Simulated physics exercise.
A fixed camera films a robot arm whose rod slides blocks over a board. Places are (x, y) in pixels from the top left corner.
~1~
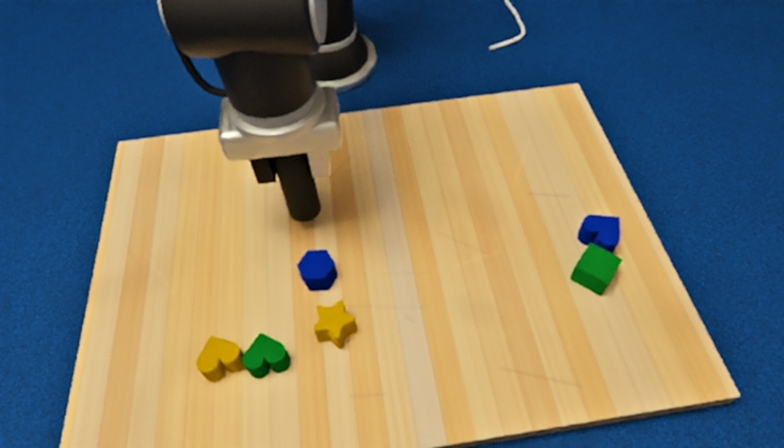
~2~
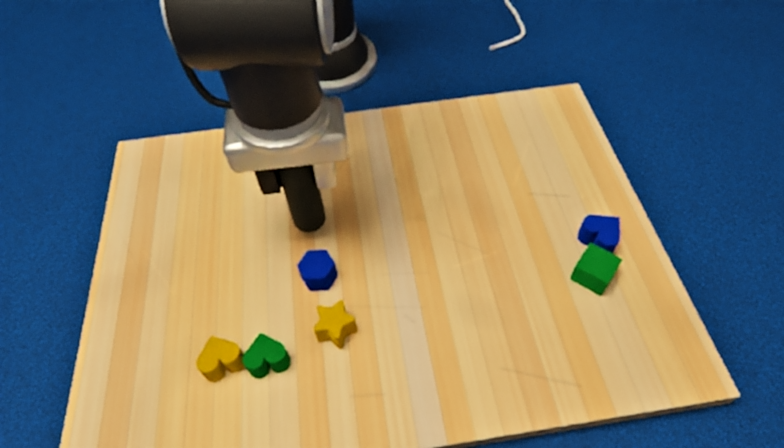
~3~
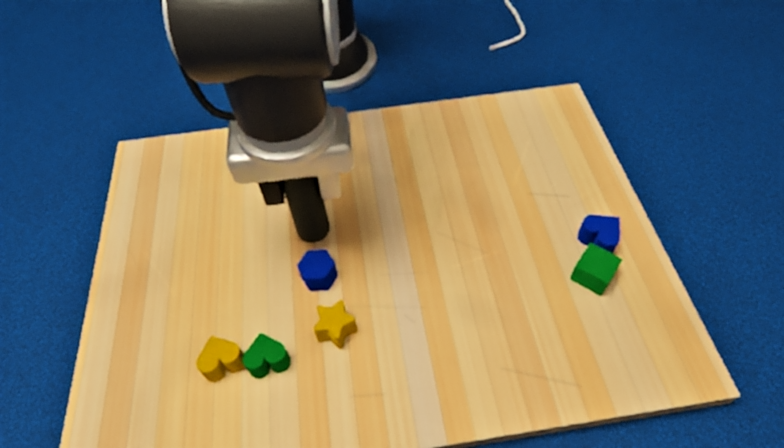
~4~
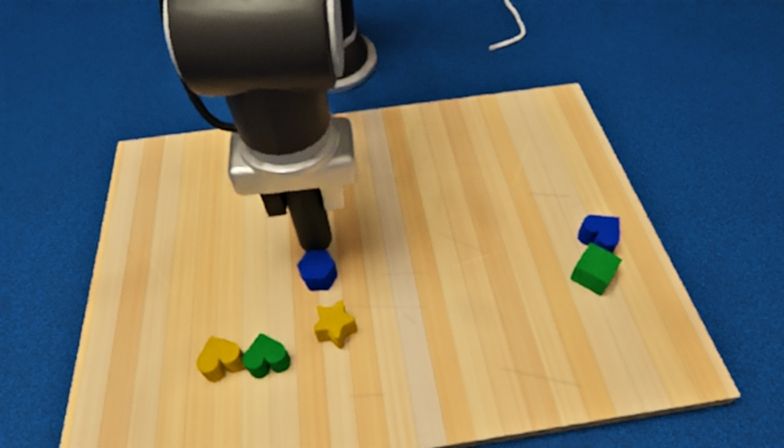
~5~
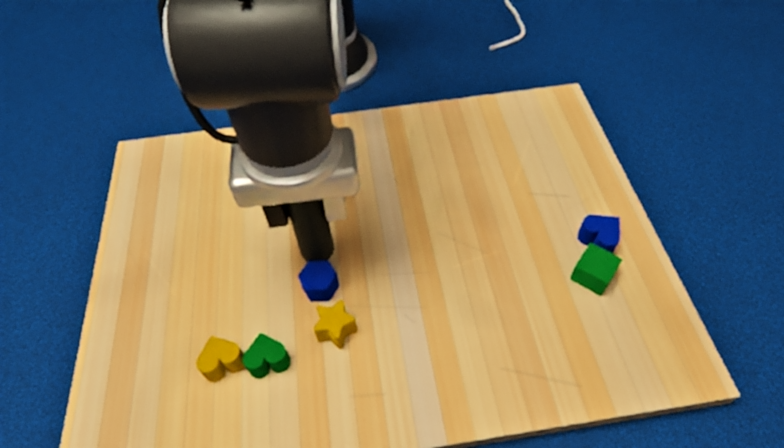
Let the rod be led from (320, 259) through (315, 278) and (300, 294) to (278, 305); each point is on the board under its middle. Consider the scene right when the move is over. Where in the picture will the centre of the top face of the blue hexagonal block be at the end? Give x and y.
The middle of its upper face will lie at (306, 311).
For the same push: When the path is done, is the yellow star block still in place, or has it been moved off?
It gets displaced.
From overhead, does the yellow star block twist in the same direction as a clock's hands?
It seems not.
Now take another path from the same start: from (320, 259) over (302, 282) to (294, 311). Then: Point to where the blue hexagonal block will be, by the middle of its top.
By then it is at (310, 324).
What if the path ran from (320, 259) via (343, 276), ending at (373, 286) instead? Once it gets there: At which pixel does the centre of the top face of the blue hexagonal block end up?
The answer is (322, 291).
The first path, step by step. Halfway along, rod (306, 280); blue hexagonal block (310, 306), turned 15° anticlockwise; yellow star block (333, 327), turned 30° anticlockwise.
At the end, rod (275, 297); green heart in place; blue hexagonal block (306, 311), turned 25° anticlockwise; yellow star block (333, 328), turned 40° anticlockwise.
